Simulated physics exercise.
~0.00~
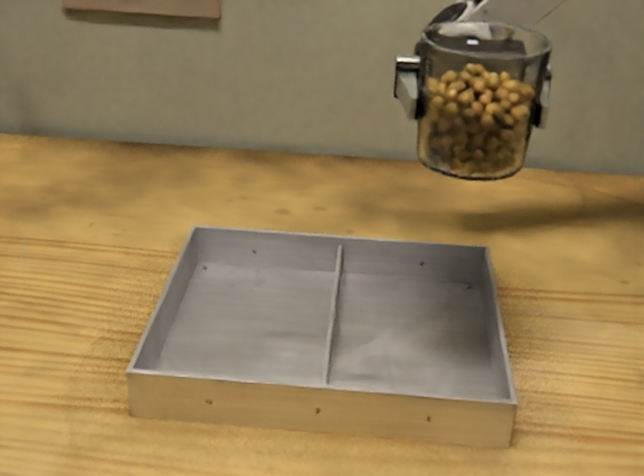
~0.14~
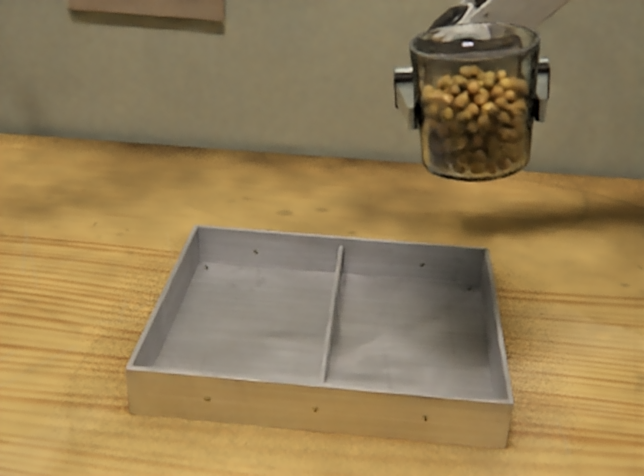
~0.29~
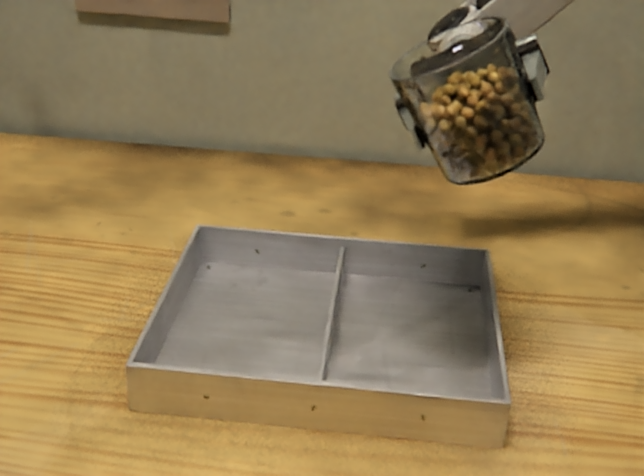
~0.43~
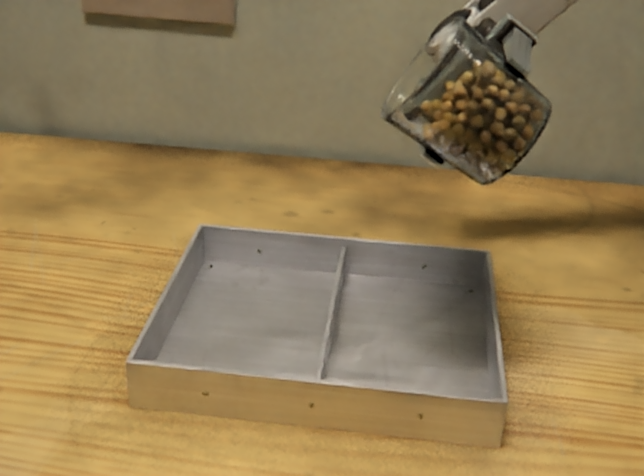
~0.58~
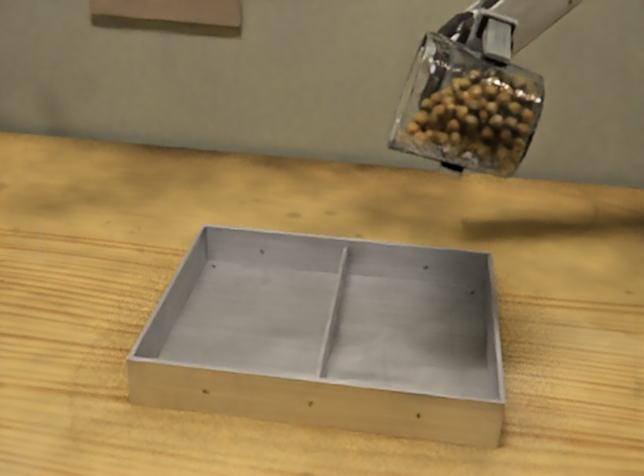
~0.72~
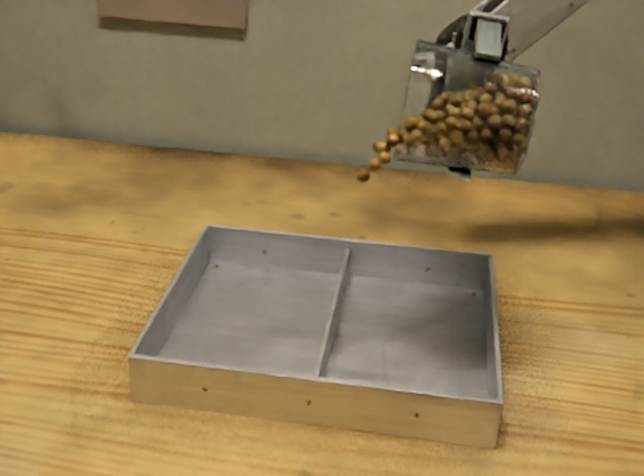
At the start, a robot arm holds a clear beaker of tan plastic beads upright above and behind a shallow metal tray split by a cross wall. The arm tips the beaker steadily to the left until it lies nearly on its side, and the first few beads slide out past its rim.
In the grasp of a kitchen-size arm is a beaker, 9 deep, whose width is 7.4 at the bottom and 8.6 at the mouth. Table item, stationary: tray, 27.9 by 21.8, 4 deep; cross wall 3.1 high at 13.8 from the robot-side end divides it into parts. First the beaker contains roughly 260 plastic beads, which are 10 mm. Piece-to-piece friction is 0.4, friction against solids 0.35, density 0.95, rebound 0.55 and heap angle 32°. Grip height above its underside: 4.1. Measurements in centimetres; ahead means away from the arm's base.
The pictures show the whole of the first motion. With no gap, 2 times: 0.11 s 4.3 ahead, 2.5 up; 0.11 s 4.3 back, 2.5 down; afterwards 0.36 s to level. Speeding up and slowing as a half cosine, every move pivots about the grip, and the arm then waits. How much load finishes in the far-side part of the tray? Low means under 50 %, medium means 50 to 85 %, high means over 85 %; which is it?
It is high.
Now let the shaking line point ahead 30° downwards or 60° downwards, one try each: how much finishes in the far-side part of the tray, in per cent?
Roughly 60 per cent, then 35 per cent.
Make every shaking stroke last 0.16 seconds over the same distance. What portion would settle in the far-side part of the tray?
65 %.
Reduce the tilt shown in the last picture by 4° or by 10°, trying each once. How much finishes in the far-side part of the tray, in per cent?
Roughly 90 and 85 percent.
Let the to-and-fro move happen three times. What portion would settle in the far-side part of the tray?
In that case it would be near 95 percent.
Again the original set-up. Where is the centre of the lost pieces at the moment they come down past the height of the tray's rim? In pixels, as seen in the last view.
Near (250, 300).
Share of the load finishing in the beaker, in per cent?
0 %.
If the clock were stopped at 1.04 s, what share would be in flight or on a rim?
About 5 per cent.
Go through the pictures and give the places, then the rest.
The first picture shows beaker middle at (477, 102), level; upper third of the load around (476, 98), from x 430 to 530, top at y 75; 264 in the beaker.
The second picture shows beaker middle at (475, 104), tilted 8° forward; upper third of the load around (478, 100), from x 425 to 525, top at y 80.
The third picture shows beaker middle at (472, 105), tilted 29° forward; upper third of the load around (488, 101), from x 425 to 530, top at y 75.
The fourth picture shows beaker middle at (469, 107), tilted 55° forward; upper third of the load around (492, 96), from x 430 to 535, top at y 70.
The fifth picture shows beaker middle at (468, 110), tilted 76° forward; upper third of the load around (493, 97), from x 415 to 530, top at y 75.
The sixth picture shows beaker middle at (468, 112), tilted 84° forward; upper third of the load around (496, 105), from x 365 to 525, top at y 80; 261 in the beaker, 3 in flight or on a rim.
After 1.04 s, tilted 84° forward, highest piece 22 above the table; 232 in the far-side part, 13 in the beaker, 6 in the robot-side part, 13 in flight or on a rim.
After 1.36 s, tilted 35° forward, highest piece 21 above the table; 251 in the far-side part, 7 in the robot-side part, 4 in the beaker, 2 on the table or floor.
After 1.72 s, level, highest piece 20 above the table; 251 in the far-side part, 7 in the robot-side part, 4 in the beaker, 2 on the table or floor.
After 2.77 s, level, highest piece 20 above the table; 251 in the far-side part, 7 in the robot-side part, 4 in the beaker, 2 on the table or floor.
At rest, 251 in the far-side part, 7 in the robot-side part, 4 in the beaker, 2 on the table or floor. That is 95 % in the far-side part of the tray.
